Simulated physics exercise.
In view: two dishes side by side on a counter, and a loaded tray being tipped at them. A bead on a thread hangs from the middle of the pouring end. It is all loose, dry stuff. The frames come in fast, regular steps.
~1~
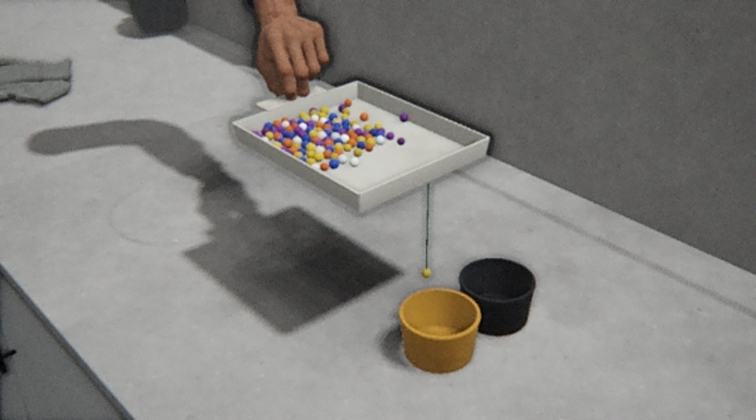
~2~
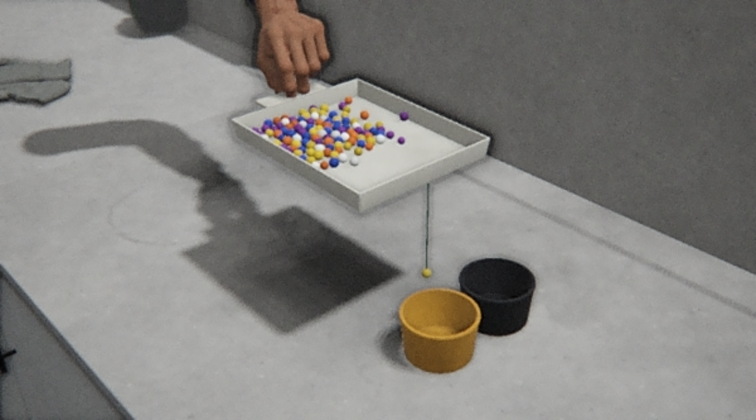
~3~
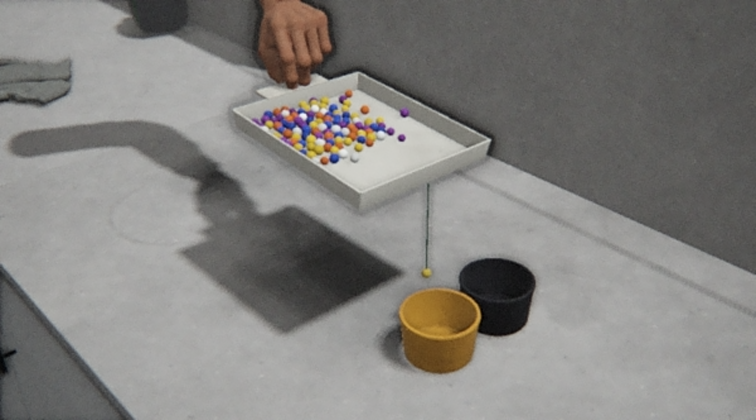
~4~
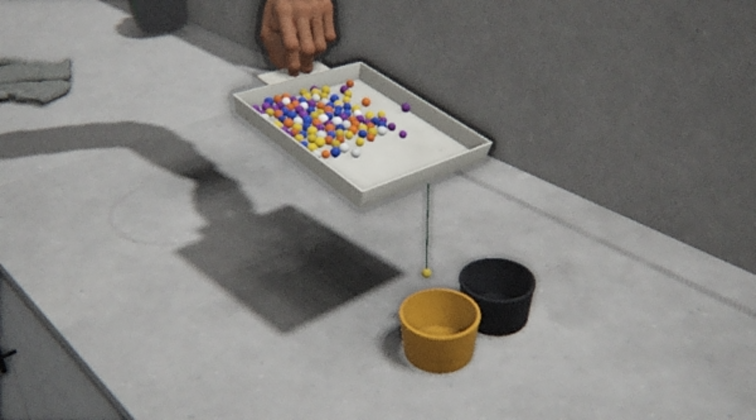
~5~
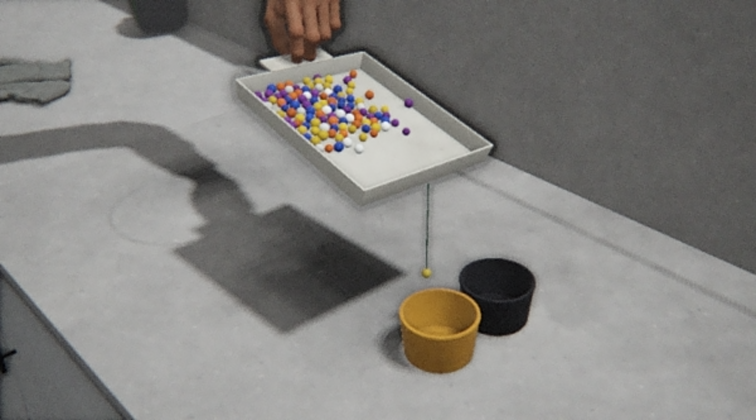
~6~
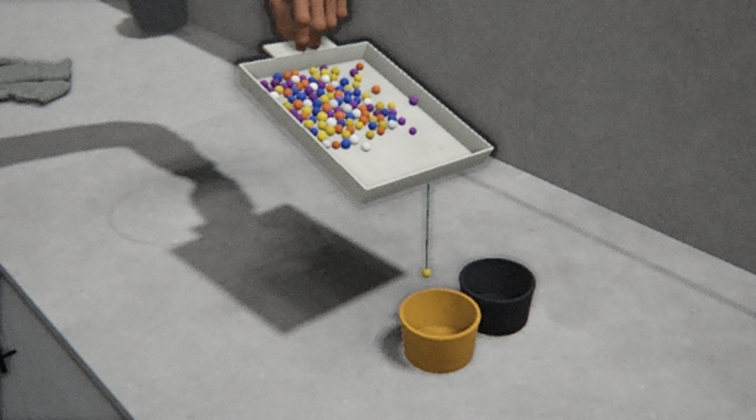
At the start, a hand holds a pale tray of colourful round beads level above a grey counter, near an orange dish and a black dish. The hand then raises the tray's back end, tilting it gradually more steeply, and the beads begin shifting slightly toward the lower end.
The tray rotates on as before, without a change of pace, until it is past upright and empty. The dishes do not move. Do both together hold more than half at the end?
In the dishes lies more than half of it.
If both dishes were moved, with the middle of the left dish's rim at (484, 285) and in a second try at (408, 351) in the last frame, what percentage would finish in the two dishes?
In turn 60 and 10 in a hundred.
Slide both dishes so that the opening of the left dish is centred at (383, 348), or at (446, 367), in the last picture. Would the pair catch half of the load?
At the first place not half, at the second less than half.
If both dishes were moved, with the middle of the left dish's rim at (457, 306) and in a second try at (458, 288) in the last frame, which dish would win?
First the right dish, then the right-hand dish.
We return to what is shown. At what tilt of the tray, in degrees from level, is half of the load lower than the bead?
Around 105° of tilt.
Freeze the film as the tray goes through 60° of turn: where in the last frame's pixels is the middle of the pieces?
Around (450, 152).
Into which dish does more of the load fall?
More ends in right.
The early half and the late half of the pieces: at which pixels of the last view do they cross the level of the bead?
The first part at (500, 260); the rest at (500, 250).
Shortly afterwards, tray tipped steeply; all but a few on the tray; only a few in the right dish; a little in the air.
Next, tray tipped right over; near two thirds on the tray; only a few in the left dish; a little in the right dish; a little outside both; a little in the air.
Some moments later, tray tipped past a quarter turn; a little in the left dish; near two thirds in the right dish; near a third outside both; only a few in the air.
In the end, tray tipped past a quarter turn; a little in the left dish; near two thirds in the right dish; near a third outside both.
